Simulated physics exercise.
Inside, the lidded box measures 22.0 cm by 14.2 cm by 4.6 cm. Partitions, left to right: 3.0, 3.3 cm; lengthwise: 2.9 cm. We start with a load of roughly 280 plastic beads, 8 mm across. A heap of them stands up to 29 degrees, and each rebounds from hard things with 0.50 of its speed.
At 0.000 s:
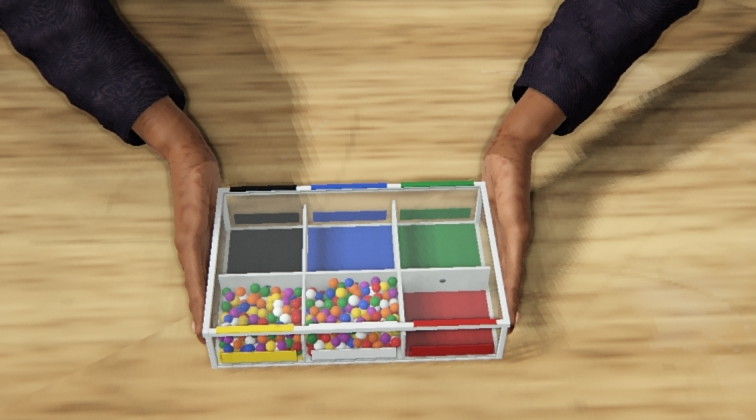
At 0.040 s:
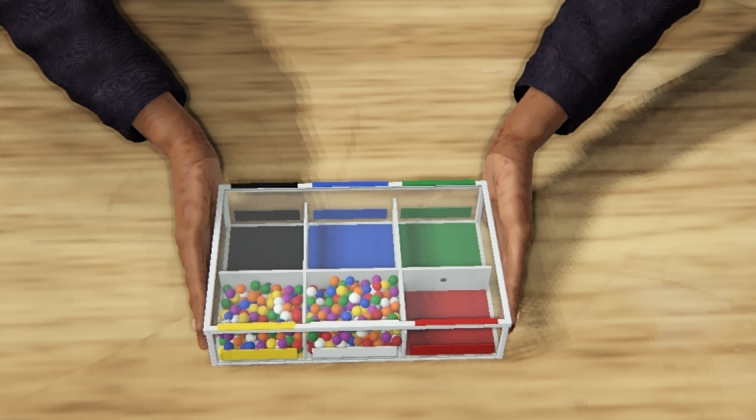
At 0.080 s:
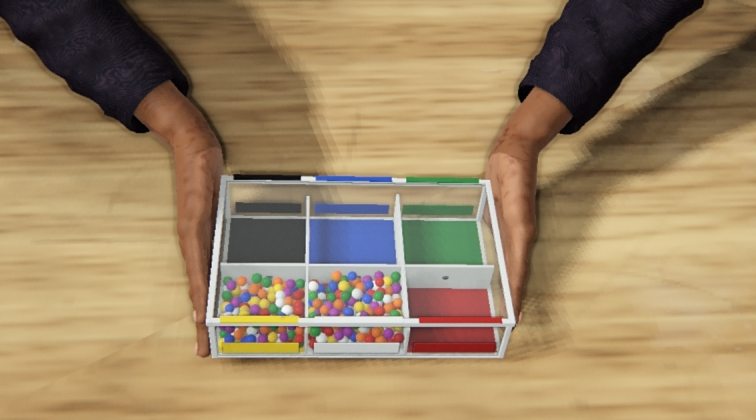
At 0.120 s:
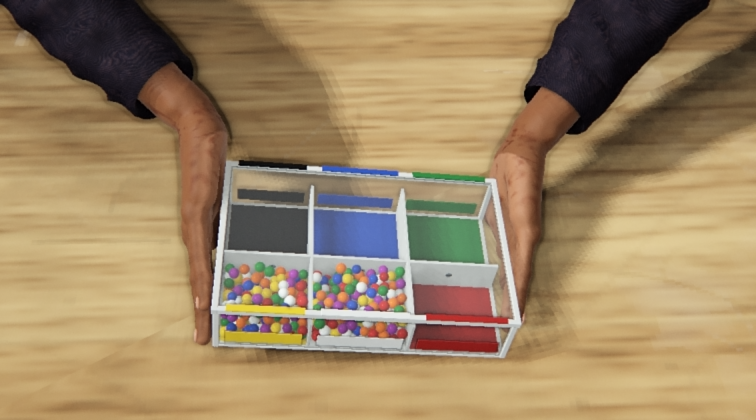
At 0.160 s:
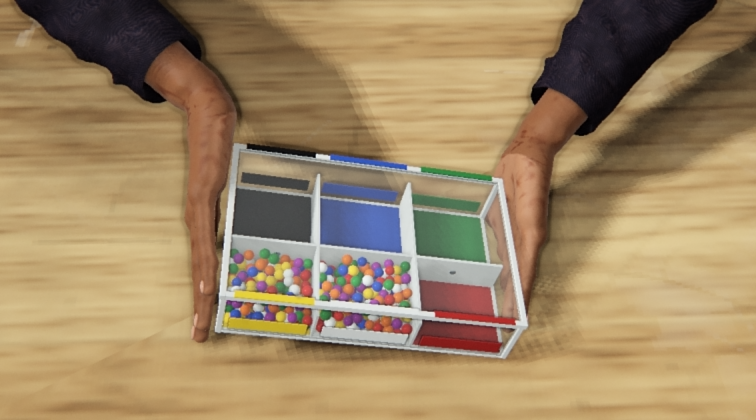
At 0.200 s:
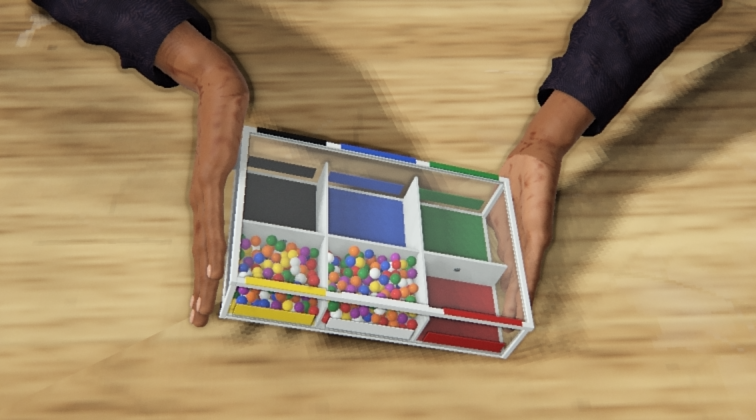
Two hands holding a clear divided box with colourful beads in two front compartments, gradually tilting it down to the right.
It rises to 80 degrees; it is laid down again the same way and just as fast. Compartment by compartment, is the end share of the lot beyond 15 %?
Red: Not beyond; blue: Not beyond; green: Not beyond; yellow: Beyond; white: Beyond; black: Not beyond.
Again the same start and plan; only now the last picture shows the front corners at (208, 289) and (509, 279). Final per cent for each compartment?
In per cent, the final split is red 0, blue 15, green 0, yellow 25, white 40, black 15.
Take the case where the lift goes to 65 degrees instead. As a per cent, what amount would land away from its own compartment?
Roughly 15 %.
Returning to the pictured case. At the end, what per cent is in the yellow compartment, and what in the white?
Yellow at 20 and white at 70, in per cent.
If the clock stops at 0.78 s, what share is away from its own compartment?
Roughly 10 per cent.
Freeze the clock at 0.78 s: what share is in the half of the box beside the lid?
I'd say around 40 percent of the pieces.
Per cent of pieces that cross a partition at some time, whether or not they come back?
I'd put it at some 25 percent of the pieces.
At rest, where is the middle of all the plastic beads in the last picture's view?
Somewhere around (359, 320) in the final frame.
Then, at 0.78 s, tilt 79 degrees; red 5 %, yellow 35 %, white 65 %.
Then, at 1.17 s, tilt 34 degrees; red 5 %, yellow 20 %, white 70 %.
After 1.65 s, tilt 0 degrees; red 5 %, yellow 20 %, white 70 %.
By 2.0 s all is still; red 5 %, blue 0 %, green 0 %, yellow 20 %, white 70 %, black 0 %.
